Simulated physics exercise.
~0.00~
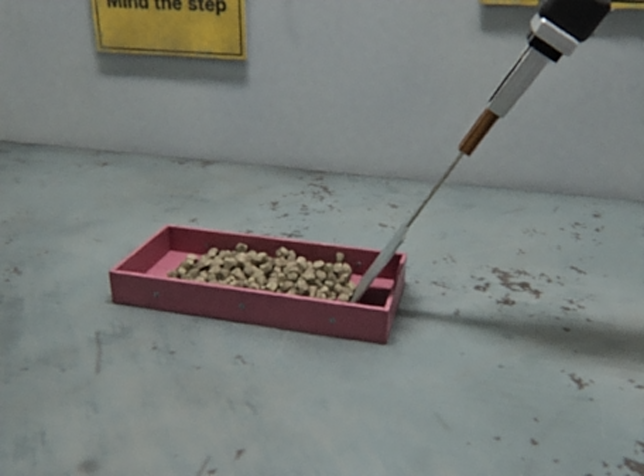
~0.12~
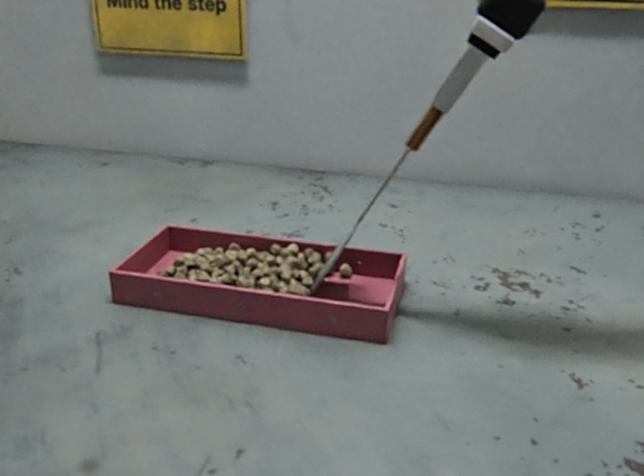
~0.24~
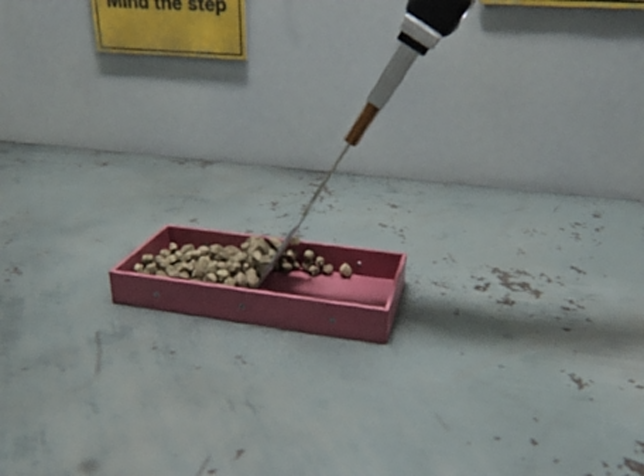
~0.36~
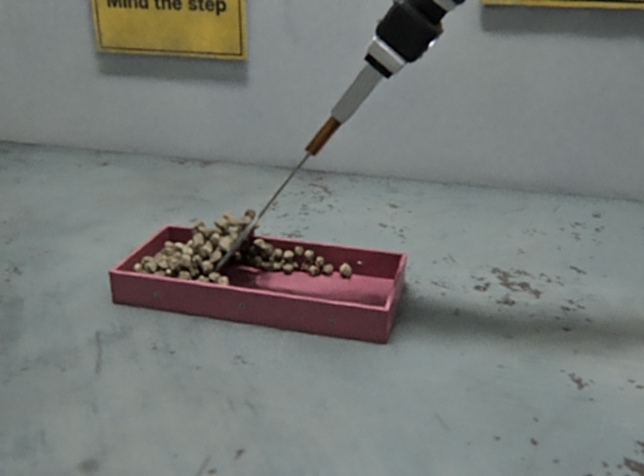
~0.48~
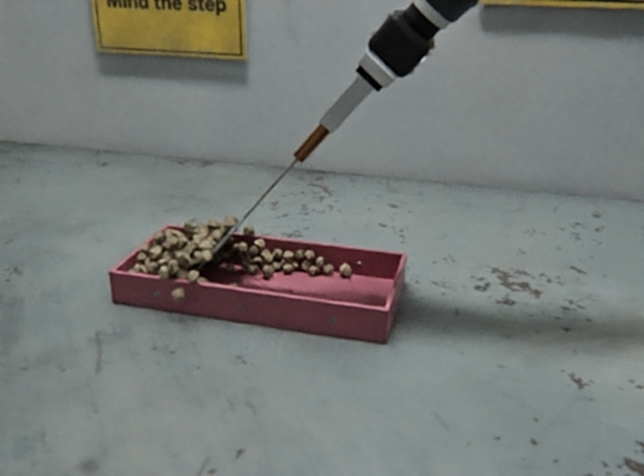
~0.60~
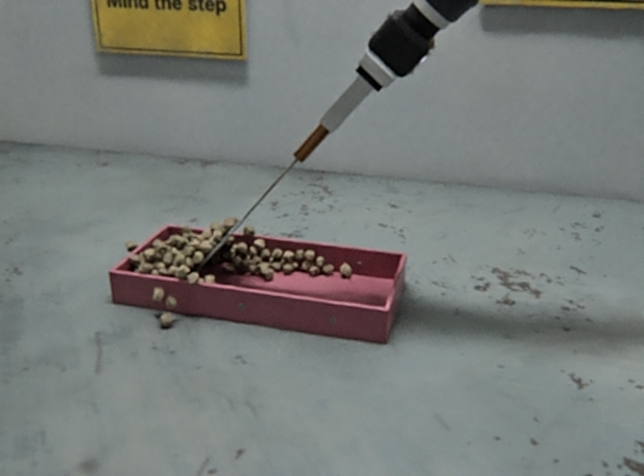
A robot arm gripping a thin paddle swept a heap of small tan pebbles leftward along a shallow pink tray, piling them up near the left end, until a few spilled over the front edge onto the grey table and the paddle stopped.
